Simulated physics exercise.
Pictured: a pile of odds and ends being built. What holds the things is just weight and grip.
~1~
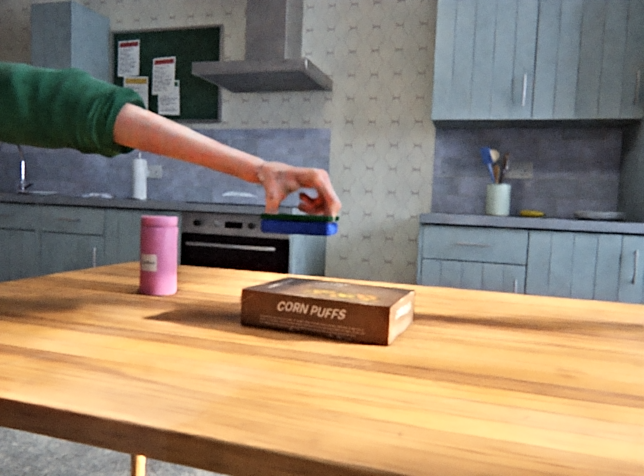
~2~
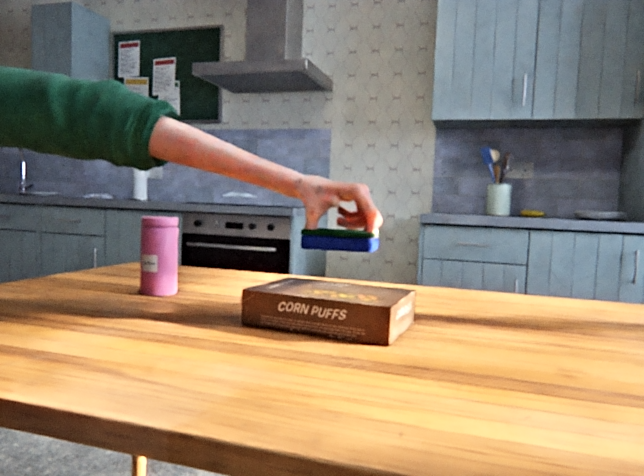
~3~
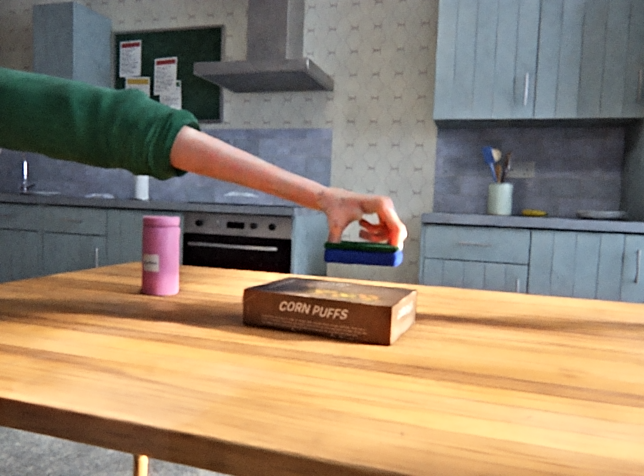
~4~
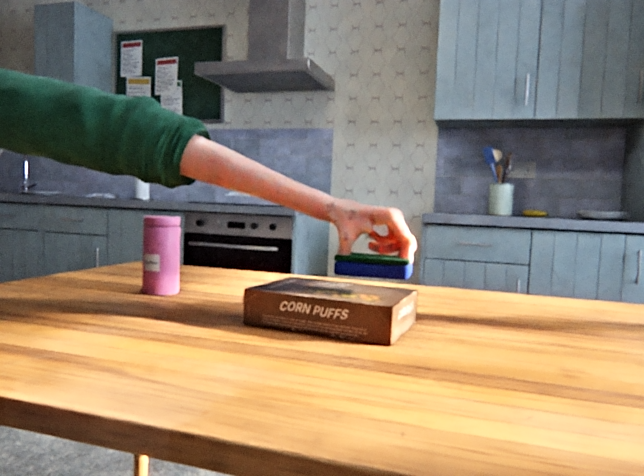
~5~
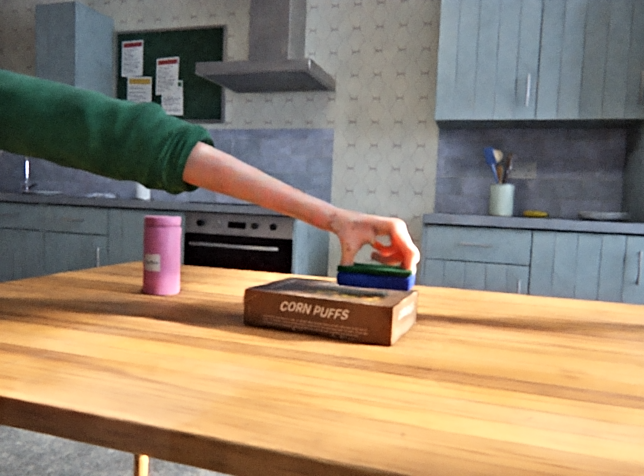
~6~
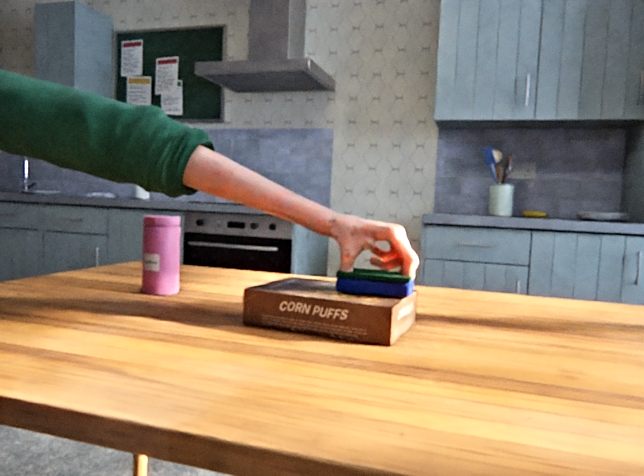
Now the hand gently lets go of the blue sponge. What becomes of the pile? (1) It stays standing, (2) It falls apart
It stays standing.
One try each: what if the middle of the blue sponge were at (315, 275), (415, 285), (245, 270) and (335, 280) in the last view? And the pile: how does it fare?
Try 1: Stable. Try 2: Falls over. Try 3: Falls over. Try 4: Stable.
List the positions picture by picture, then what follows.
The first picture shows on its way; blue sponge (300, 225); brown packet (331, 306).
The second picture shows on its way; blue sponge (341, 240); brown packet (332, 306).
The third picture shows on its way; blue sponge (365, 254); brown packet (333, 306).
The fourth picture shows on its way; blue sponge (374, 266); brown packet (334, 306).
The fifth picture shows on its way; blue sponge (377, 276); brown packet (334, 306).
The sixth picture shows set down, still held; blue sponge (376, 282); brown packet (333, 306).
Then, 0.30 s past the last view, nothing moves.
Then, 0.70 s past the last view, blue sponge resting near (376, 282).
Finally, all 3 still in place. Final places as the last picture's camera would see them, blue sponge near (376, 282). The pile holds.
